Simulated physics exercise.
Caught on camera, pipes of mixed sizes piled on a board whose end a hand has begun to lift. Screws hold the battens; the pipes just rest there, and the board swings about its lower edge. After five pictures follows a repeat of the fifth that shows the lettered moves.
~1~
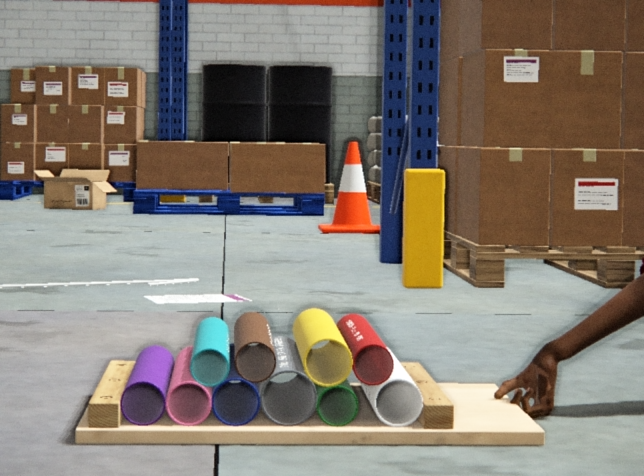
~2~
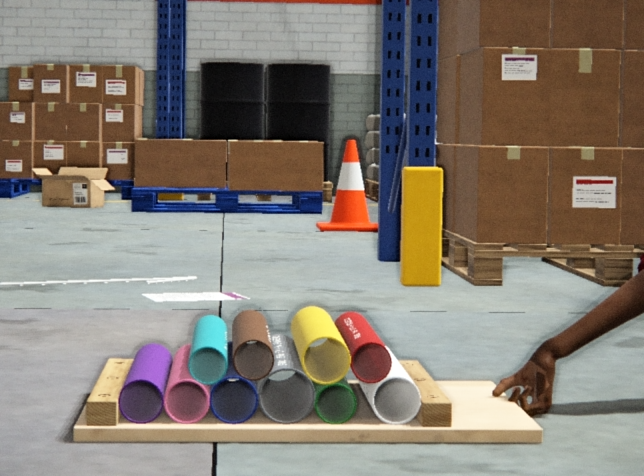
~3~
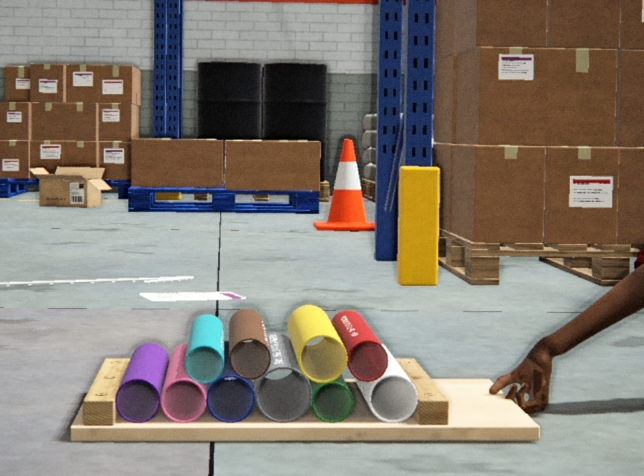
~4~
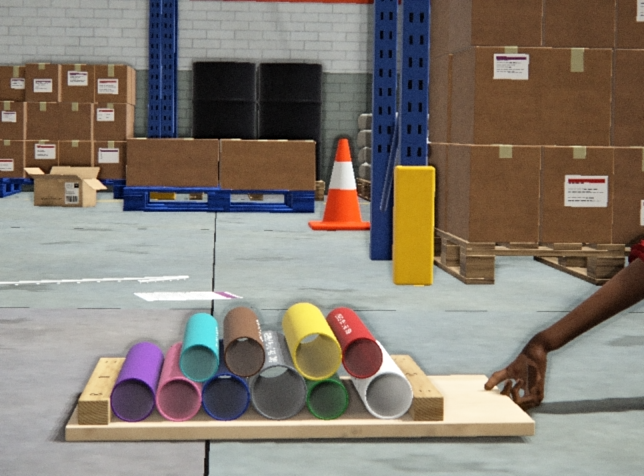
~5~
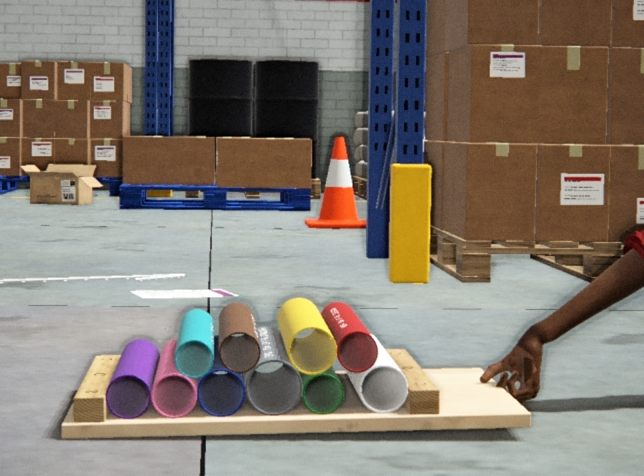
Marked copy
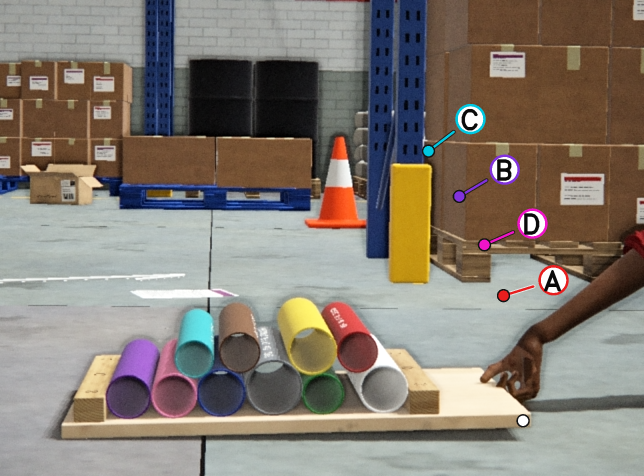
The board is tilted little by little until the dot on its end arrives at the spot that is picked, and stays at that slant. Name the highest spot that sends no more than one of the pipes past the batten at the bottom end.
No higher than A.
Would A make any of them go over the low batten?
At A: No.
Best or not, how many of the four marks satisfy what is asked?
One of them.
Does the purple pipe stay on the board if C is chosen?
Yes, with C.
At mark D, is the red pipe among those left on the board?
The red pipe: Yes.
On the copy, A at (504, 296); B at (459, 196); C at (429, 151); D at (484, 245); the white dot at (523, 421).
On A. First, board at 13°.
Then, board at 18°.
Finally, board at 18°, none over the low batten.
By contrast, B four over the low batten (brown, yellow, turquoise, red); C four over the low batten (brown, yellow, turquoise, red); D three over the low batten (brown, yellow, turquoise).
